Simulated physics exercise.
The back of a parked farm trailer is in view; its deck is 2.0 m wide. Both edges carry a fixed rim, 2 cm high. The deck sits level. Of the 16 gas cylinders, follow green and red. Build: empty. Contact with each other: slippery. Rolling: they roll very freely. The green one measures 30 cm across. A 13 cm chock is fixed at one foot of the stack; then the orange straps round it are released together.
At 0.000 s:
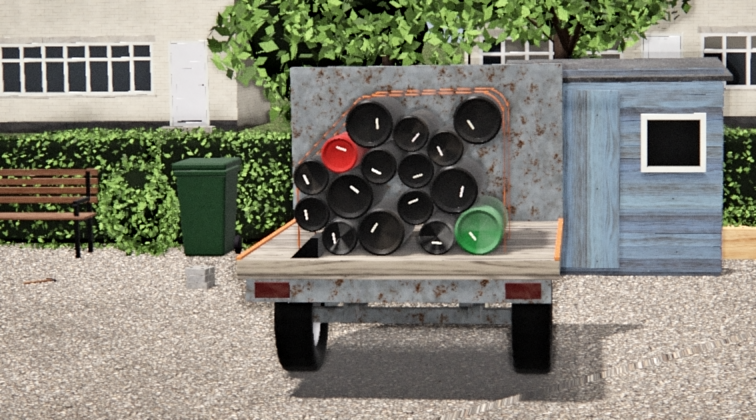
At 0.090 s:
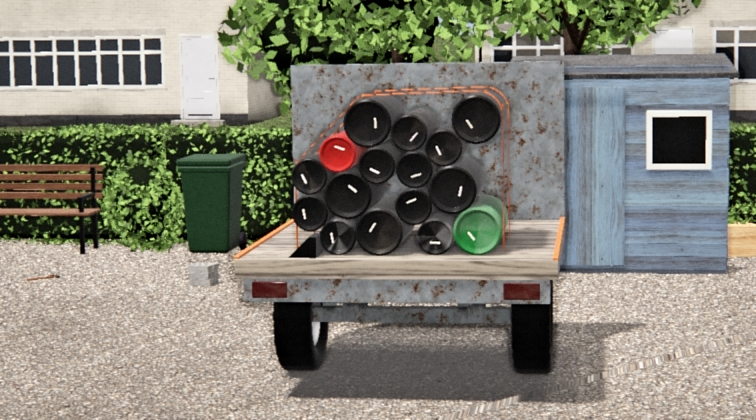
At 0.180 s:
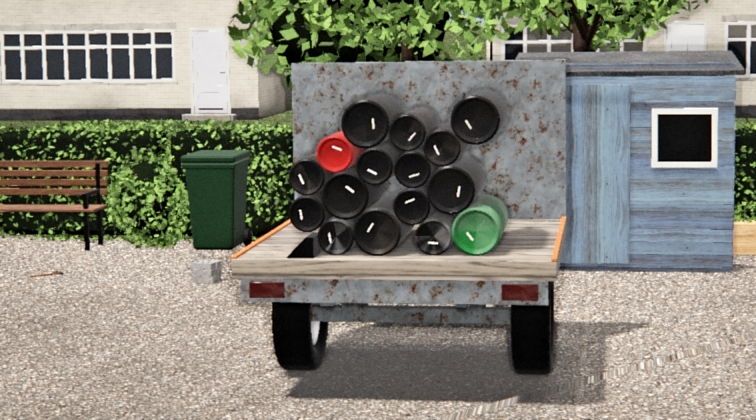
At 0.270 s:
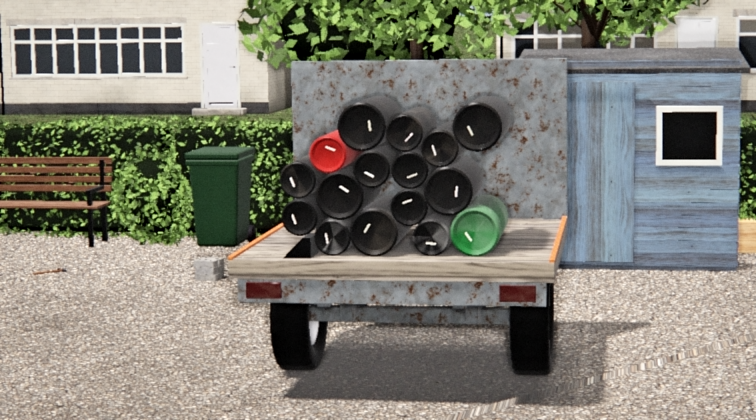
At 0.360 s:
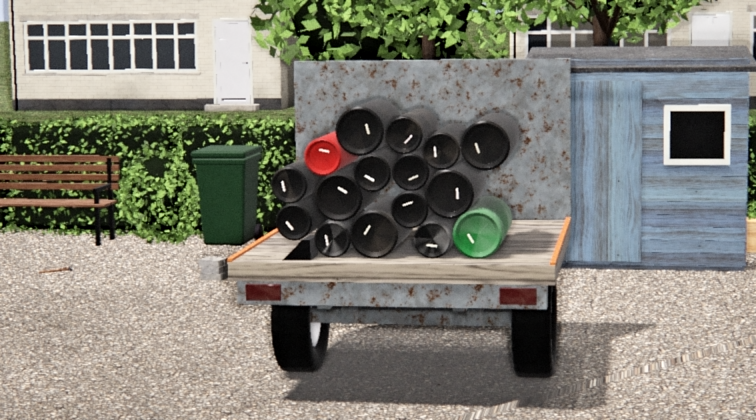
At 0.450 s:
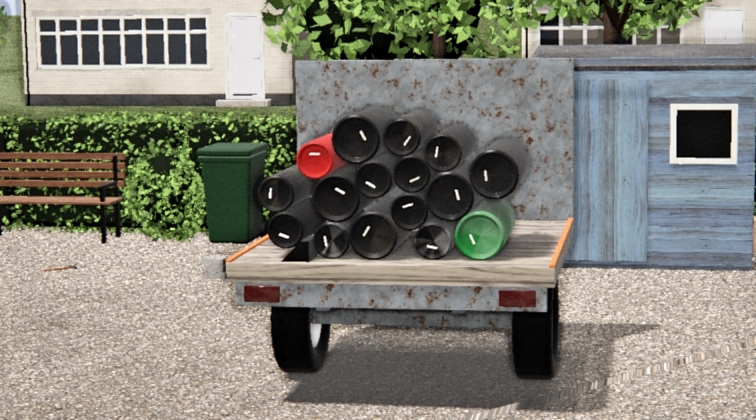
At first, orange straps surround a stack of mostly black cylinders on a parked trailer, with a red one at upper left and a green one at lower right. Then the straps vanish and the pile spreads; red slips left and slightly down, the upper-right black cylinder drops, and green barely moves.
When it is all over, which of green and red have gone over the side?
Once things settle, the green cylinder has come off while the red has come off.
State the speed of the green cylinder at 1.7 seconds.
3.0 m/s or so.
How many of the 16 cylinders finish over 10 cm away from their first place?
The number you get is 14.
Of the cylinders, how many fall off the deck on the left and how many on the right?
3 on the left side and 4 on the right side.
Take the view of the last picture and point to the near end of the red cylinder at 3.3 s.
(212, 253), roughly.
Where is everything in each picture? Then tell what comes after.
In the first frame, green at (479, 232), red at (339, 155); straps tight; chock at (315, 247); the deck is level; 4 of the 16 lie on the deck itself.
In the second frame, green at (477, 232), red at (337, 154); straps on.
In the third frame, green at (476, 233), red at (334, 154); no straps.
In the fourth frame, green at (474, 233), red at (328, 155); straps gone.
In the fifth frame, green at (477, 235), red at (323, 157); no straps.
In the sixth frame, green at (479, 237), red at (314, 161); no straps; chock at (306, 251).
After 1.7 s, green is dropping off the right side; red is on the deck, 10 cm from the left edge, rolling left; 5 off so far.
After 3.3 s, green is on the ground to the right; red is dropping off the left side; 7 off so far.
At rest (6.4 s), green is on the ground to the right; red is down on the left; 7 off so far.
